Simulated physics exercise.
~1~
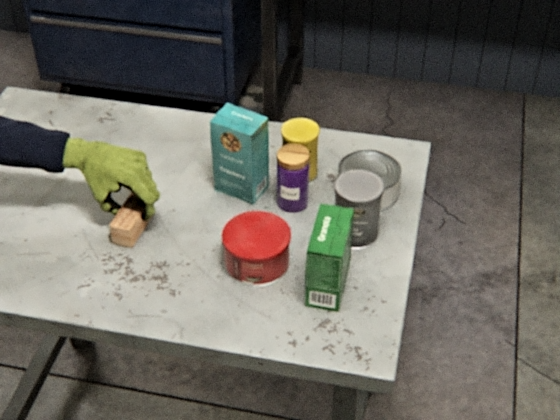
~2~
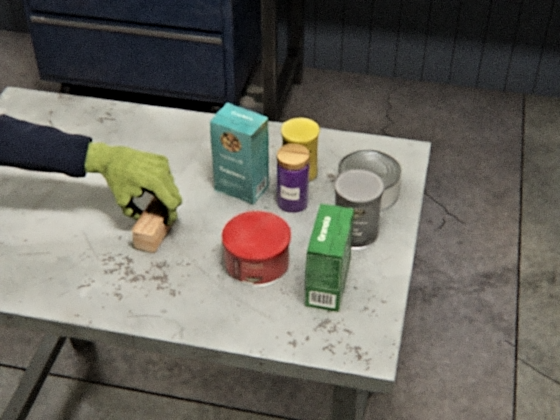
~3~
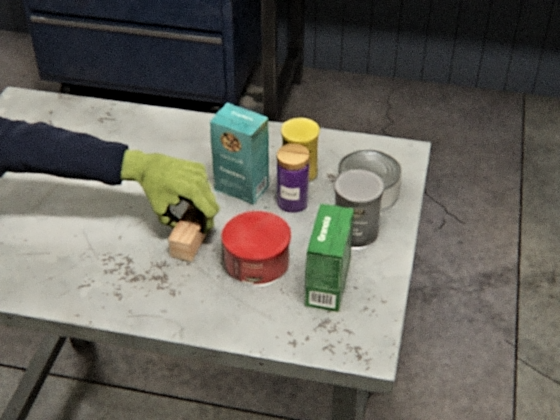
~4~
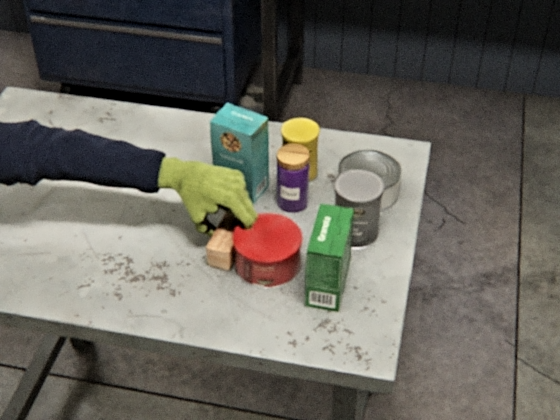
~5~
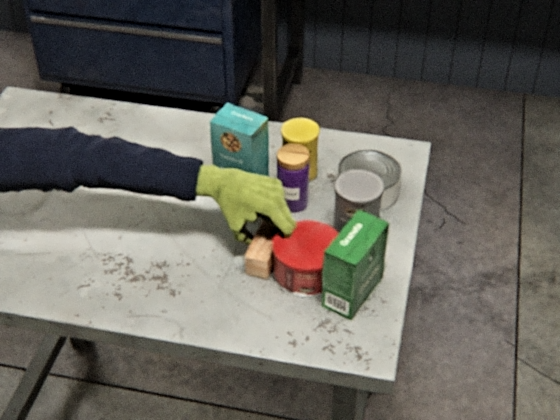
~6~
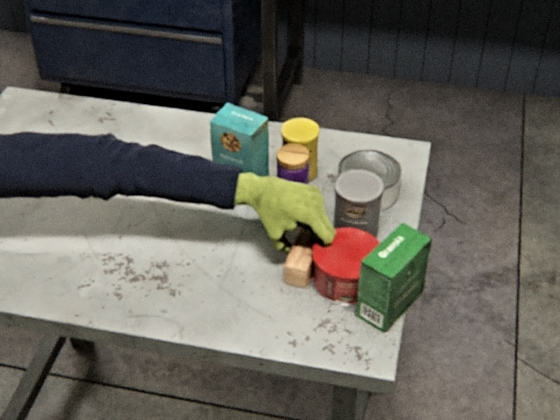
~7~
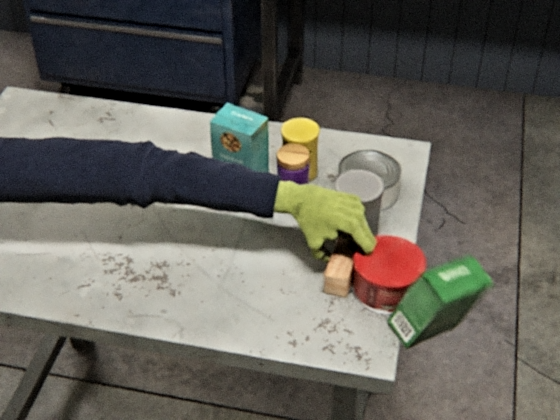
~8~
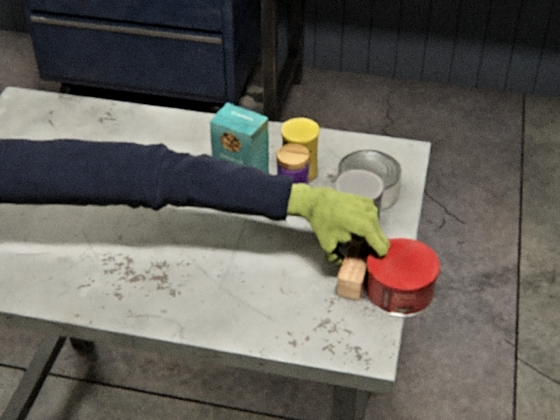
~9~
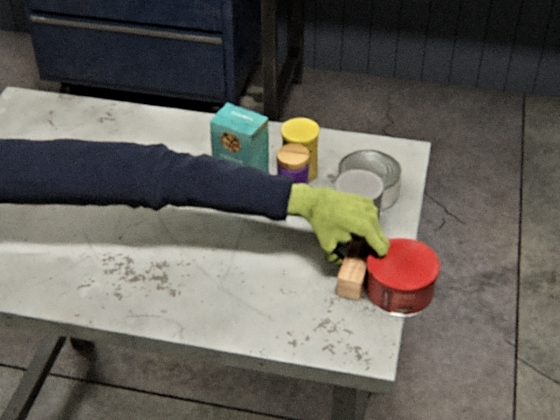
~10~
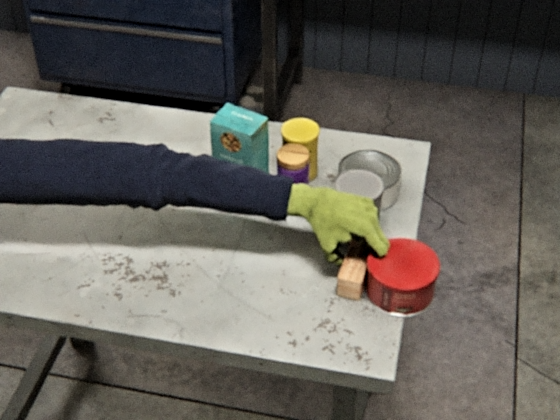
At the crowded end of a scuffed pale table, a gloved hand holds a small wooden block, with tins, a jar, a tub and cartons standing to its right. The hand slides the block rightward across the bare surface until it meets the red tub. The tub moves along with it and shoves the green packet ahead, still upright, toward the right edge. There the packet tips outward over the edge, then drops out of view. The hand stops and rests, leaving the red tub upright at the table's edge, while the turquoise carton and the others remain standing behind.
